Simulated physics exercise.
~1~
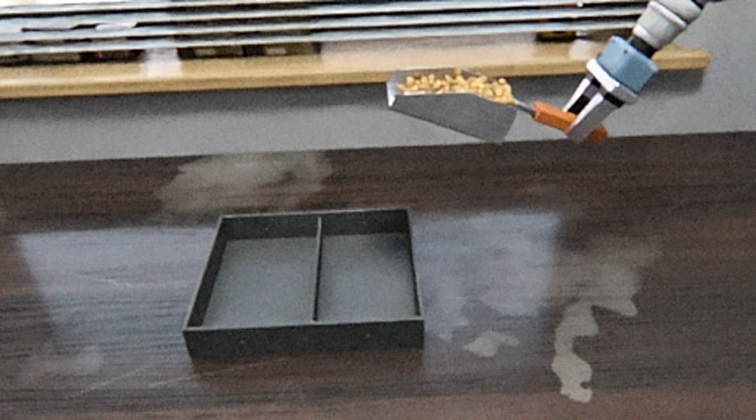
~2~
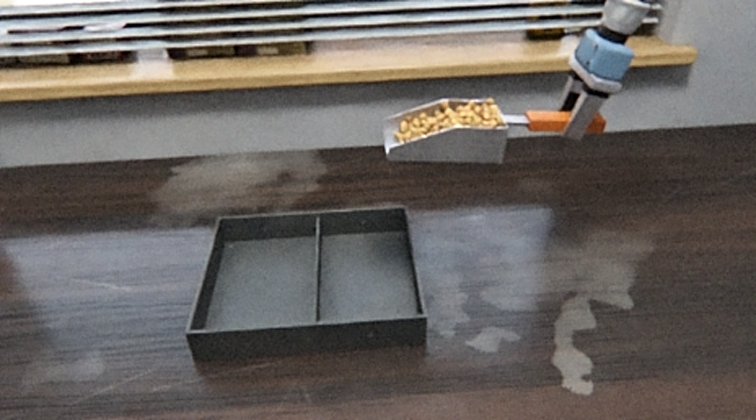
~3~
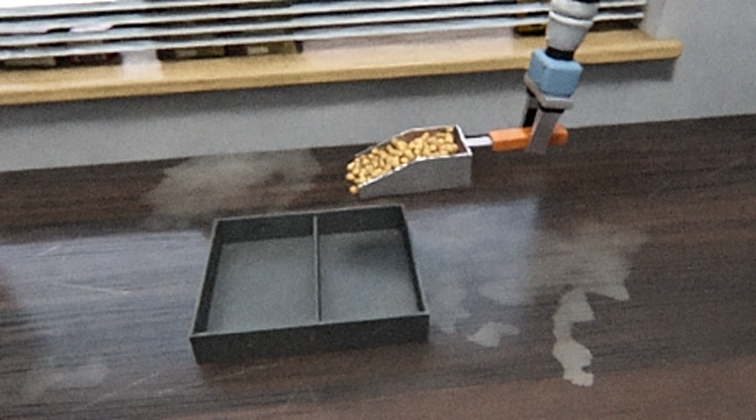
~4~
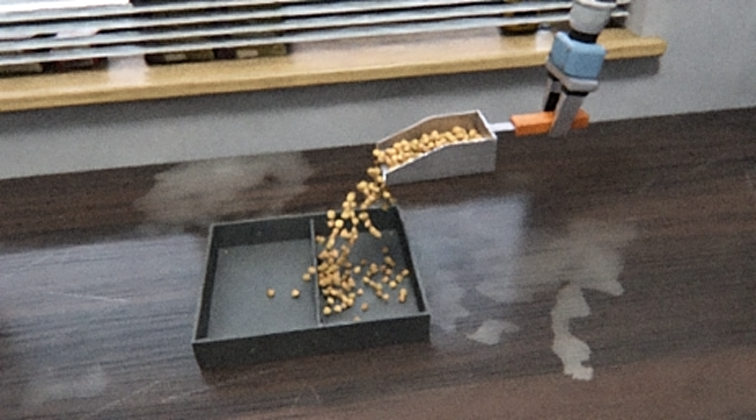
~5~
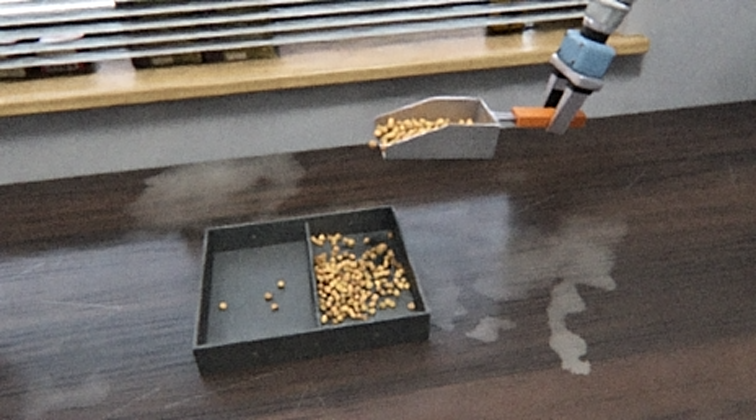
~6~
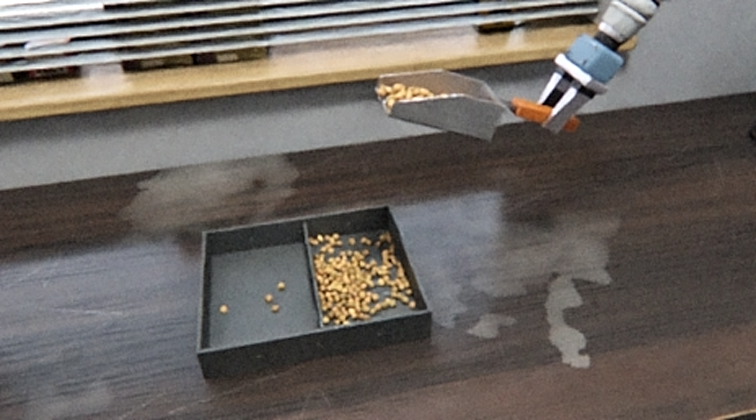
A dark wood-patterned table stands below a pale windowsill and blinds, seen from slightly above with the view drifting a little. A robot arm with a blue band reaches in at the upper right, gripping the orange handle of a grey scoop heaped with golden chickpeas, while a dark two-part tray rests on the table. The scoop levels out, moves down and left and tips forward. Chickpeas pour off its open front, mostly into the tray's right part. The scoop then rises and tilts back, ending still partly loaded, with a scattered pile on the right and a few strays on the left.
